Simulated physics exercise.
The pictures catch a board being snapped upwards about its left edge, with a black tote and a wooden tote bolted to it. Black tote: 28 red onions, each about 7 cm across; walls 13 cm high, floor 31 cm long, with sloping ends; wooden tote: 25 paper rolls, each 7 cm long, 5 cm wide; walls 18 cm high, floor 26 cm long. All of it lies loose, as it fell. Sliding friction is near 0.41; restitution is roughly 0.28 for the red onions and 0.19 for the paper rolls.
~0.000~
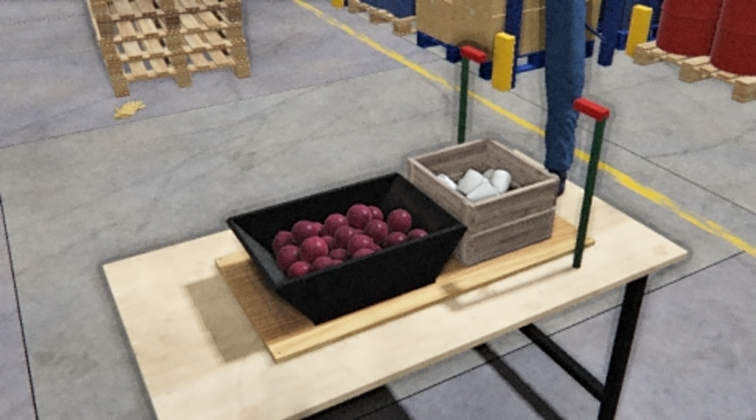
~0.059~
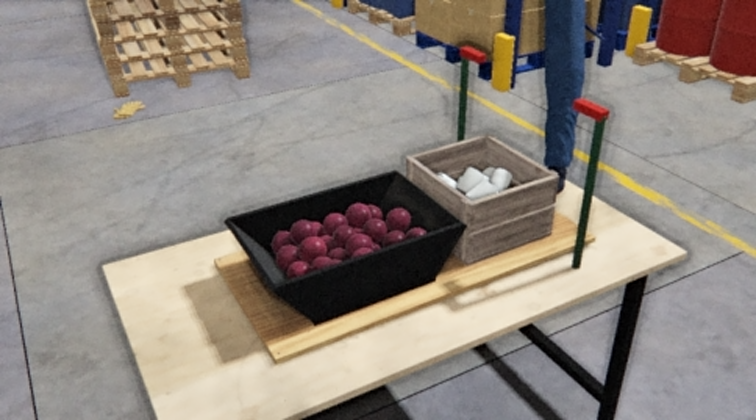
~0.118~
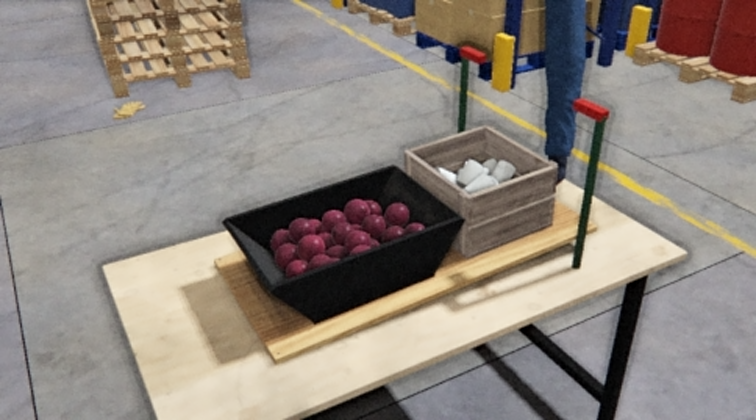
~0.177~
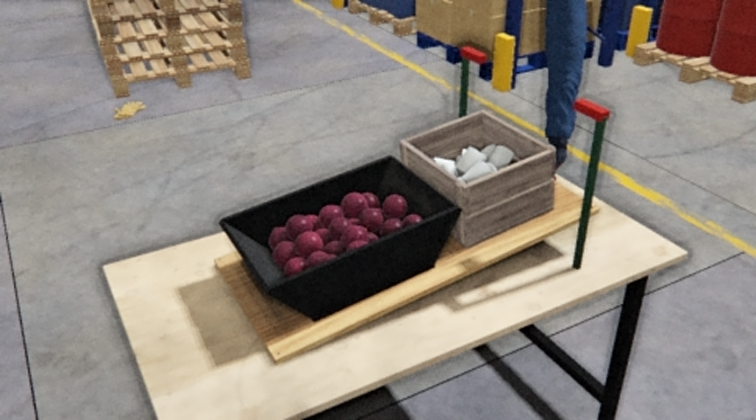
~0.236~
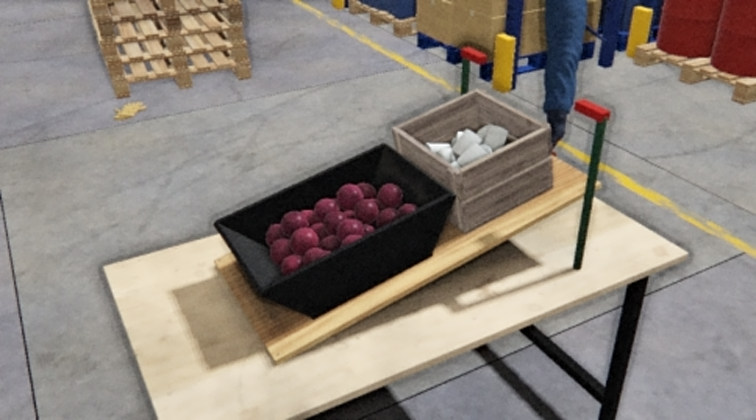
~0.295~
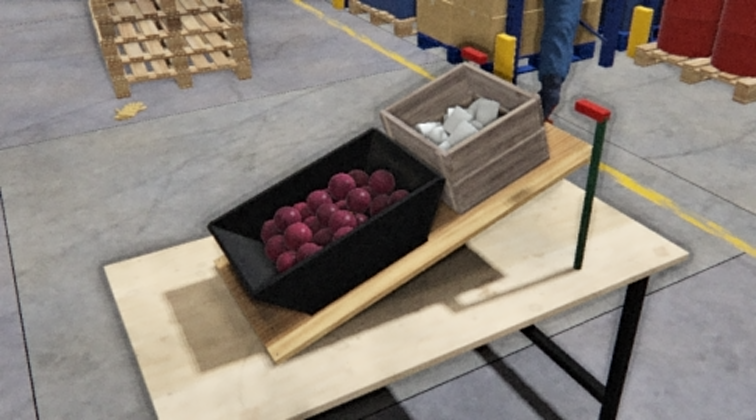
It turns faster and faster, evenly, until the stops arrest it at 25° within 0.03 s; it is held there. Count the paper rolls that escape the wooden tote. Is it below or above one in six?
It sheds more than a sixth of them.
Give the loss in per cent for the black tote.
Black tote 0 per cent.
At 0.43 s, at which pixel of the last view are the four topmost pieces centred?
Near (461, 65).
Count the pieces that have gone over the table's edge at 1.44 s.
Roughly 1.
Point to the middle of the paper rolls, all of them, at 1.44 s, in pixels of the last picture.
Near (424, 146).
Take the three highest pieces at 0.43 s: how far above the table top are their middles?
Roughly 54 cm.
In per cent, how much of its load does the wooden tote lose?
About 35 per cent.
After 0.33 s, the lift is arrested.
After 0.43 s, tilt 25°; black tote 28 in, 0 out and wooden tote 25 in, 0 out.
After 0.57 s, tilt 25°; black tote 28 in, 0 out and wooden tote 24 in, 1 out.
After 0.83 s, tilt 25°; black tote 28 in, 0 out and wooden tote 16 in, 9 out.
Final count (at 1.44 s), black tote 28 in, 0 out and wooden tote 16 in, 9 out. Asked share, 9 of 25, 36 per cent.
